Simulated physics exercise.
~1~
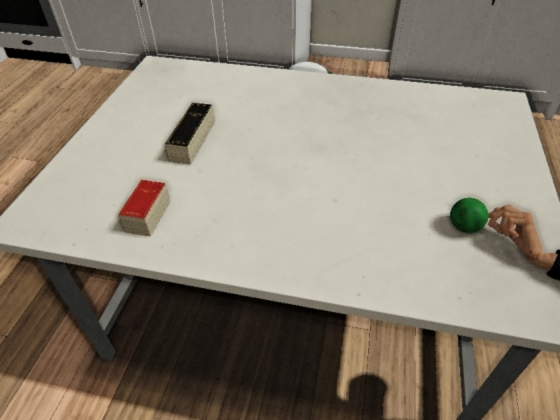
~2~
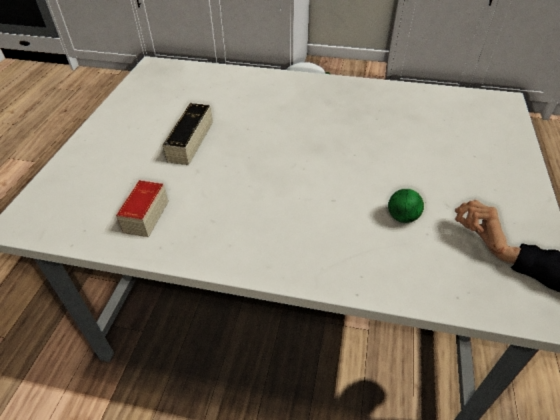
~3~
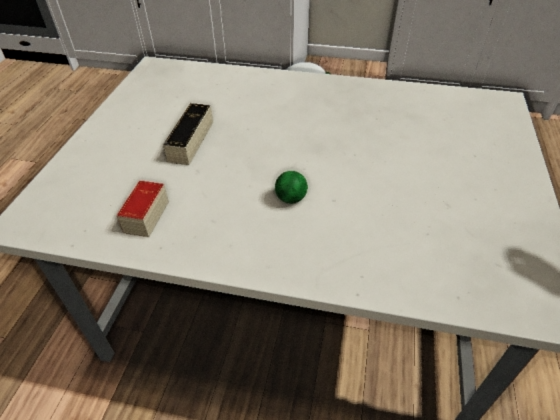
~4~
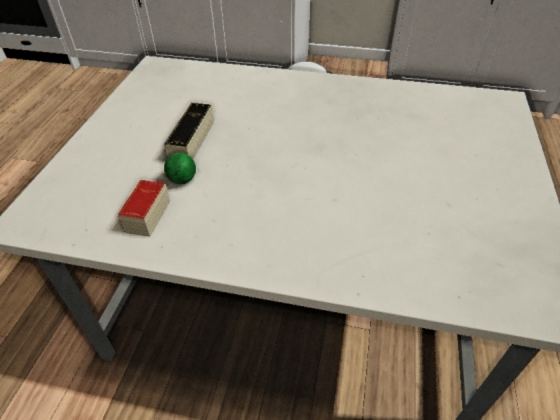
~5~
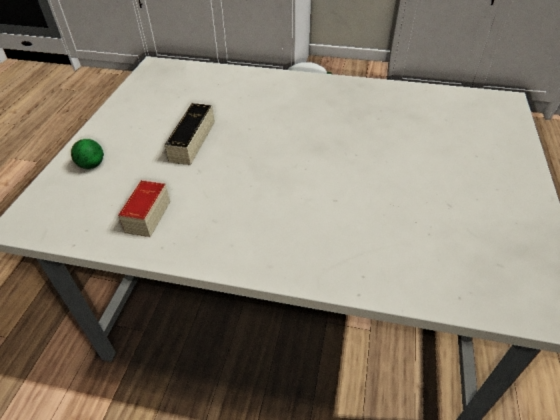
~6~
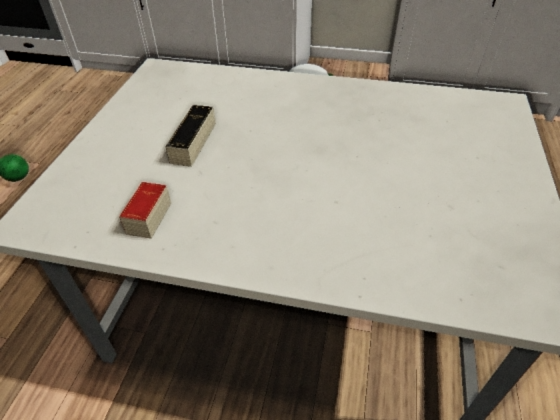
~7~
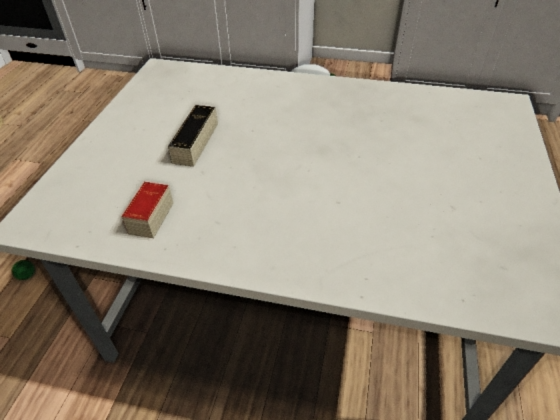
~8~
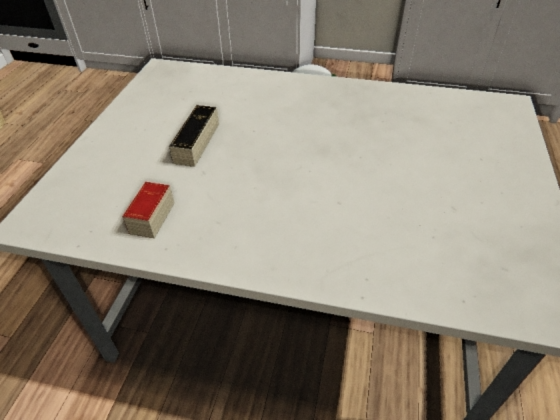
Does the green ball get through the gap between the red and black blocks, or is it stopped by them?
The green ball gets through the gap between the two blocks and keeps going left off the table.
